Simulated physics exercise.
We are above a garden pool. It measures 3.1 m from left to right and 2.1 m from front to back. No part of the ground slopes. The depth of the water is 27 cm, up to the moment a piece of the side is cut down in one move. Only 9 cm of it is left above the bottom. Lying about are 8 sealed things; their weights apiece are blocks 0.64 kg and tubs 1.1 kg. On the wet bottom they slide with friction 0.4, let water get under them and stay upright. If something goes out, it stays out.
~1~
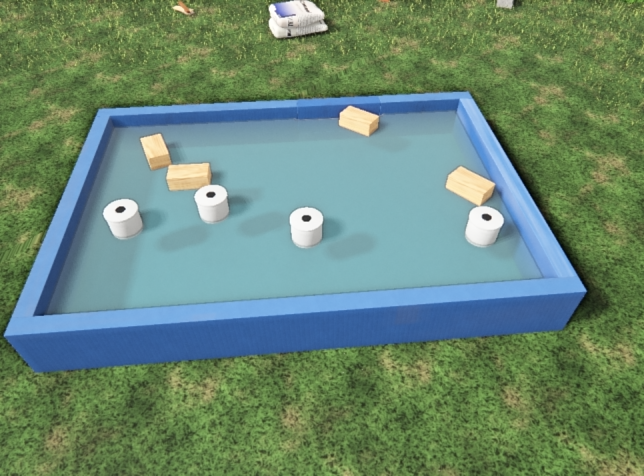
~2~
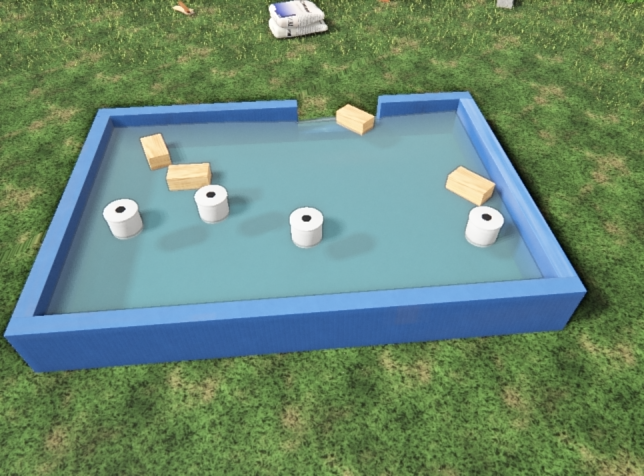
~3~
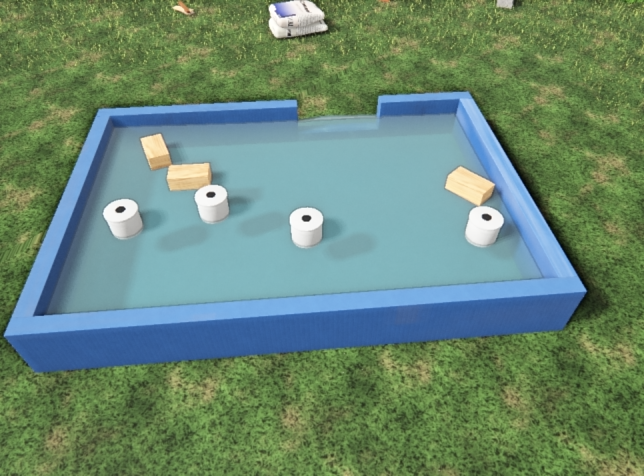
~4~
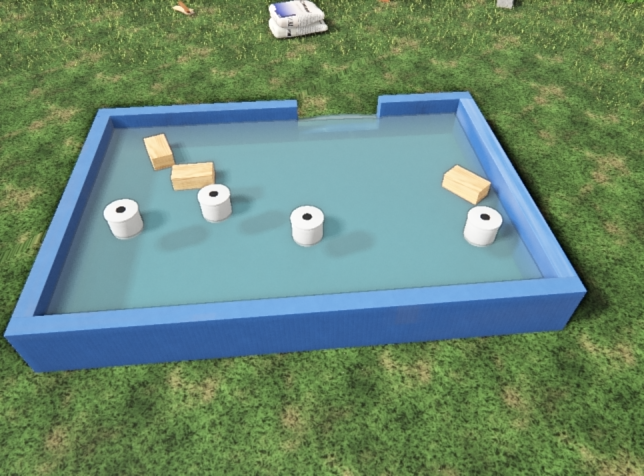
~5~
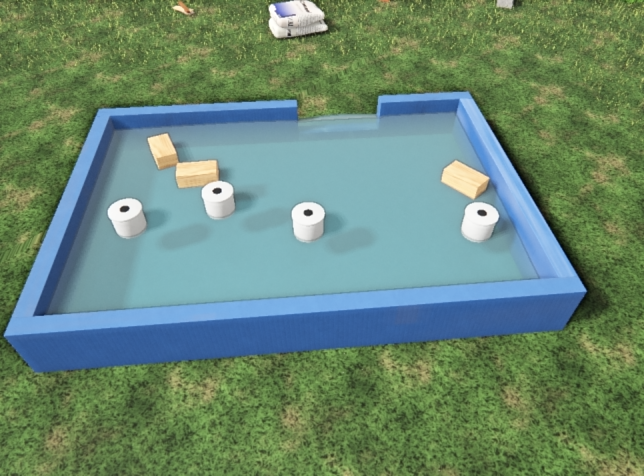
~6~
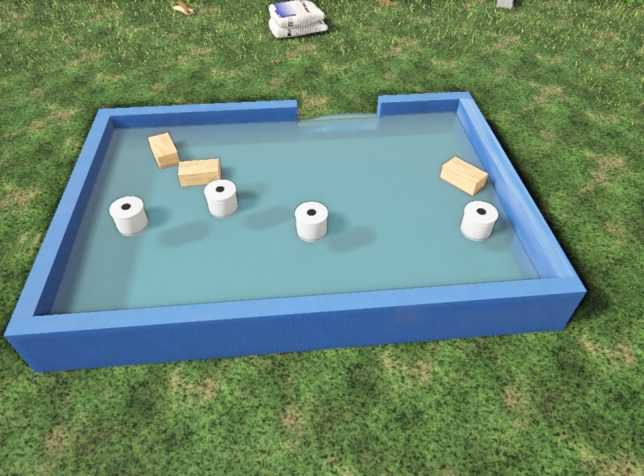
A wooden block at the far side of a blue garden pool slipped out of view after a gap opened there, then the other floating blocks and white rolls drifted slightly toward the opening.
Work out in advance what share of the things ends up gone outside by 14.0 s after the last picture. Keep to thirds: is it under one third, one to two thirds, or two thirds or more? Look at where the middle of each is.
The share is under one third.
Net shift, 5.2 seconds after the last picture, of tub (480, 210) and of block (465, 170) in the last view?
20 cm, 40 cm.
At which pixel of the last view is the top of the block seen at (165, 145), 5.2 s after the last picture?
I'd put it somewhere near (188, 144).
Then, 1.2 s after the last picture 1 of 8 are out; 7 afloat.
Then, 5.2 s after the last picture 1 of 8 are out; 7 afloat.
Then, 10.0 s after the last picture 1 of 8 are out; 7 afloat.
Then, 14.0 s after the last picture 1 of 8 are out; 7 afloat.
